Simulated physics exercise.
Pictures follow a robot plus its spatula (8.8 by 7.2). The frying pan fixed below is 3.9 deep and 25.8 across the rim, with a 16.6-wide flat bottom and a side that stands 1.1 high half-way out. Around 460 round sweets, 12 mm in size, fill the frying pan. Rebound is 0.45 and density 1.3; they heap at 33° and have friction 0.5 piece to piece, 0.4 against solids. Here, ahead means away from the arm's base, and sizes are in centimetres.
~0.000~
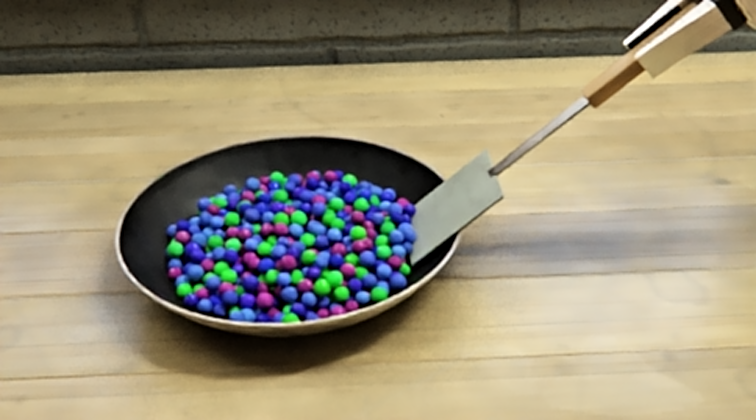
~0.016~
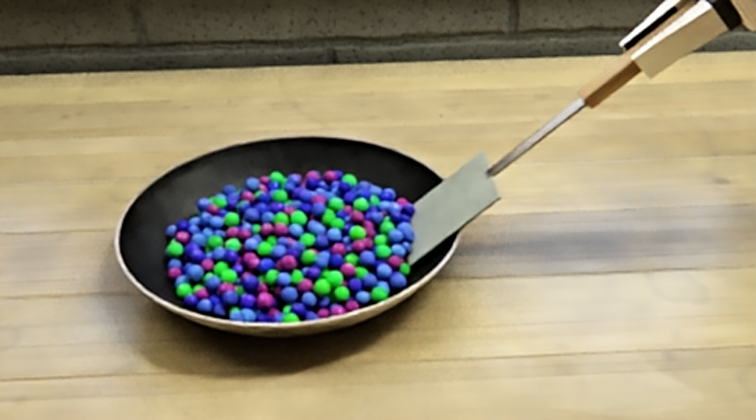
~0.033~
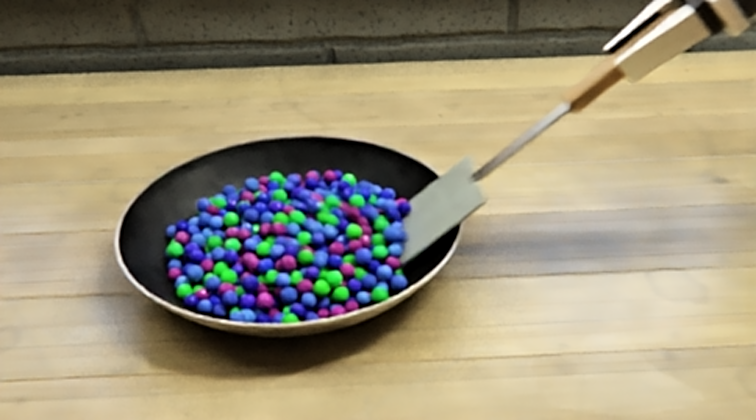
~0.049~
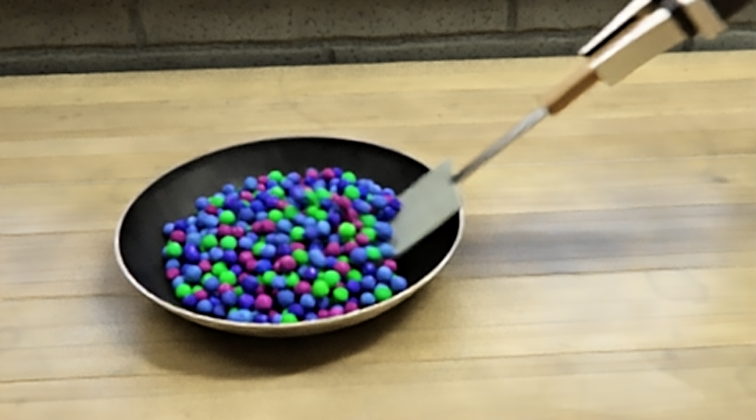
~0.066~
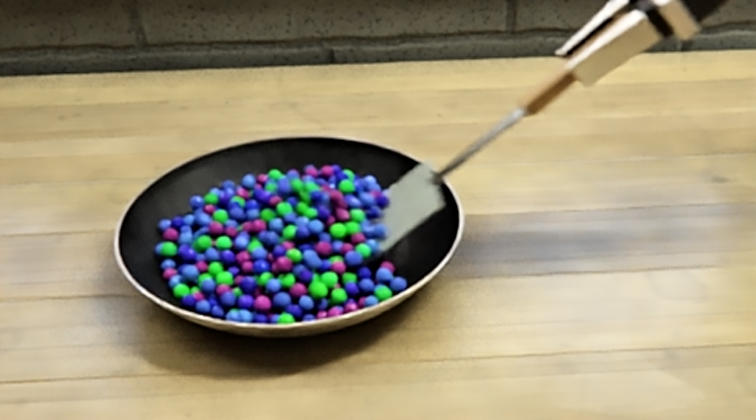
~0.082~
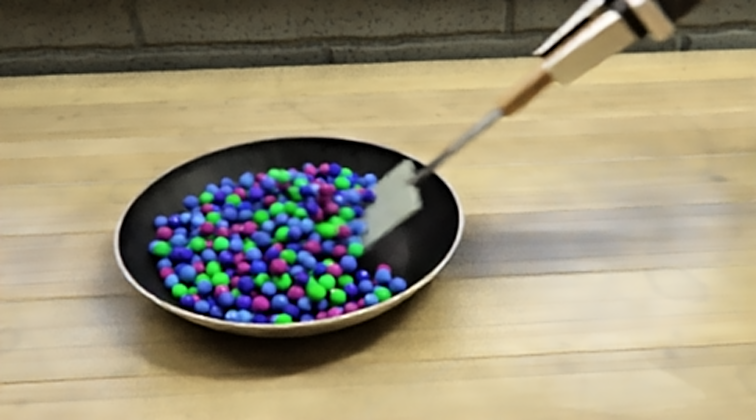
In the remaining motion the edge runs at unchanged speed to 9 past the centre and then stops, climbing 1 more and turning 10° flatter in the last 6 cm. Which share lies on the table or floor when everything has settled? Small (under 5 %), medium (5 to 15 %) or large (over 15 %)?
Large.
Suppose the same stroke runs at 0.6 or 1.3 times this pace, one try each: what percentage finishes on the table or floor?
10 and 25 %.
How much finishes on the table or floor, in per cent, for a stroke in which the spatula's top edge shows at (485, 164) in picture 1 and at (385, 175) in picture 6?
I'd put it at roughly 30 per cent.
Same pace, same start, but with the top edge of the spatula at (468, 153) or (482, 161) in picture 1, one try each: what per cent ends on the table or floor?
Close to 25 and 30 percent respectively.
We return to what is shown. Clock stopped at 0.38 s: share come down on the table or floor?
Around 20 percent.
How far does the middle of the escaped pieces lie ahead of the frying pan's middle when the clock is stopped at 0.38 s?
Distance ahead of centre: Approx. 18 cm.
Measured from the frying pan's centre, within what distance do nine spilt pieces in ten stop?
About 30 cm.
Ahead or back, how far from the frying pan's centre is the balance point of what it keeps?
Forward offset: Roughly 3.0 cm.
By 0.12 s, sloping 42°, highest piece 7 above the table; 455 in the frying pan.
By 0.16 s, sloping 39°, highest piece 7 above the table; 455 in the frying pan.
By 0.38 s, sloping 32°, highest piece 5 above the table; 349 in the frying pan, 100 on the table or floor, 6 on the blade or in flight.
By 1.43 s, sloping 32°, highest piece 5 above the table; 348 in the frying pan, 107 on the table or floor.
Final count, 348 in the frying pan, 107 on the table or floor. That is 24 % on the table or floor.
